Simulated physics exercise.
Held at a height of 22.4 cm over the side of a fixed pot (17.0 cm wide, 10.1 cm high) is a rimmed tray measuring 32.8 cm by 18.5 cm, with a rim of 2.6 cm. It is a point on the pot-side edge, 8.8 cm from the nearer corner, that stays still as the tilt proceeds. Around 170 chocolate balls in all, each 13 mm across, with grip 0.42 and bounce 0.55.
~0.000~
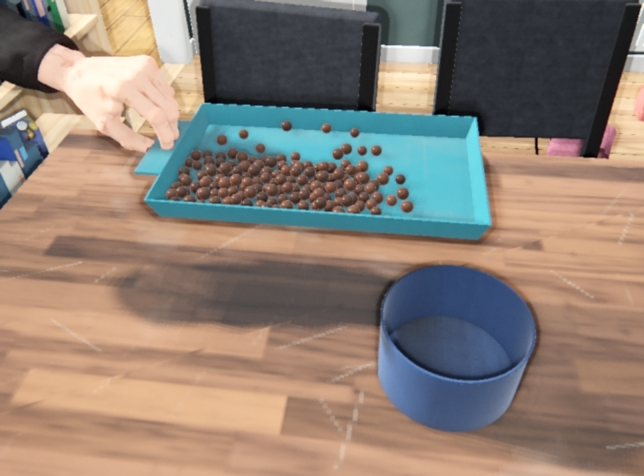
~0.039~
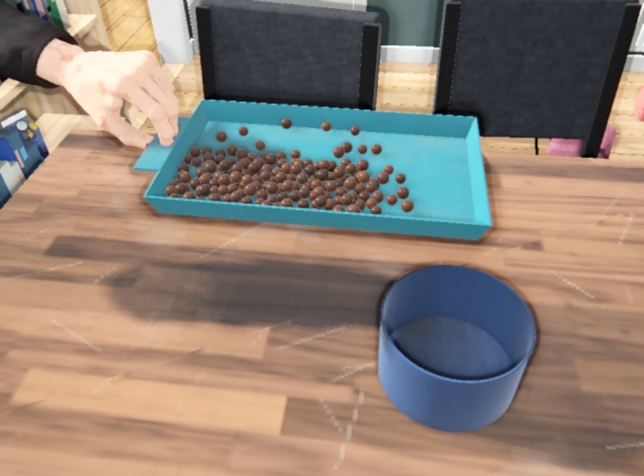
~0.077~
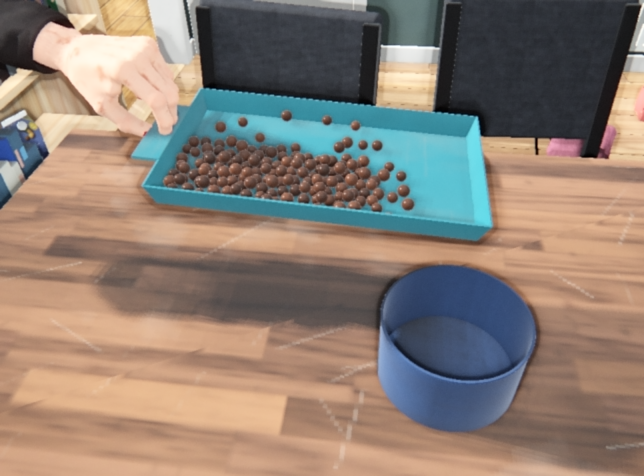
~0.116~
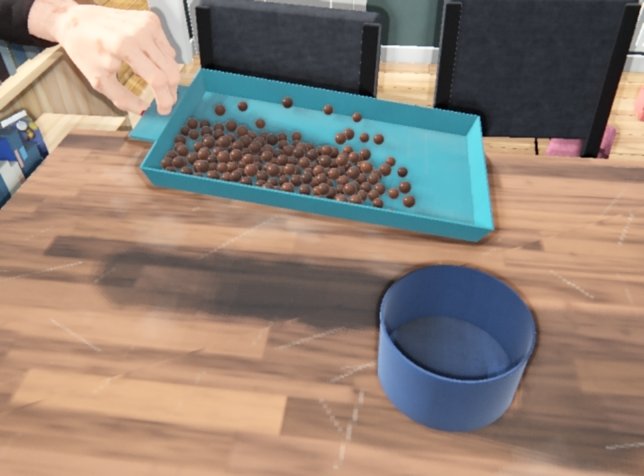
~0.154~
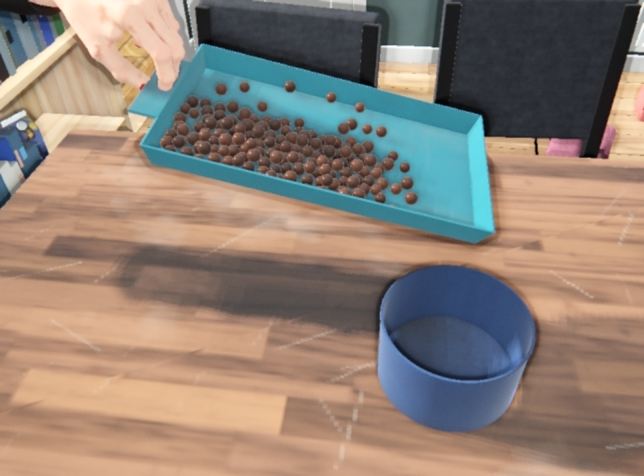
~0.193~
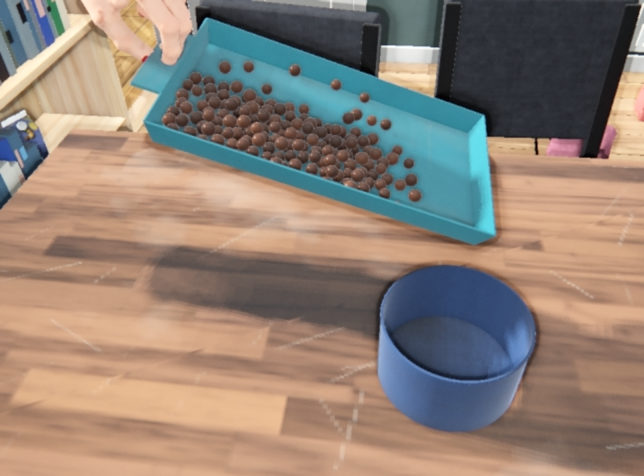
A turquoise rimmed tray holding a crowd of brown chocolate balls, mostly toward its left and middle, sits on a wood-grained table, seen from above at an angle by a still camera. A round blue pot stands in front at the right, with dark chairs and bookshelves behind. A hand at upper left raises the tray's left end, slowly then faster, while the balls barely shift.
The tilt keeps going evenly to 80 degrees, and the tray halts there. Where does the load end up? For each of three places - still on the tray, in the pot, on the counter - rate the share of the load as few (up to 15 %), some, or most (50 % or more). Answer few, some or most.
Tray: Few; pot: Some; counter: Most.
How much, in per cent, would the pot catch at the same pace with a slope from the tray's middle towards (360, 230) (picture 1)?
Roughly 70 per cent.
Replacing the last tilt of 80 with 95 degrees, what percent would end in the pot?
Then about 30 per cent.
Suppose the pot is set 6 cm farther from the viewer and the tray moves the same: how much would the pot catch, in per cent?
Roughly 20 per cent.
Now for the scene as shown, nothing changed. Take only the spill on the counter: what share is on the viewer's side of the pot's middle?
Roughly 40 percent of the spill.
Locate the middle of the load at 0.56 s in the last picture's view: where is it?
The middle of the load should be at about (471, 195) by then.
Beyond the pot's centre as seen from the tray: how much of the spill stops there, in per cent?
Roughly 100 per cent.
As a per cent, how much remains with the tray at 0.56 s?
Estimate: Near 95 in a hundred.
After 0.41 s, tilt 50 degrees; the tray holds 100 %, the pot 0 %.
After 0.56 s, tilt 71 degrees; the tray holds 95 %, the pot 0 %.
After 0.83 s, tilt 80 degrees; the tray holds 10 %, the pot 15 %.
By 2.0 s all is still; tray 0 %, pot 30 %, counter 70 %.
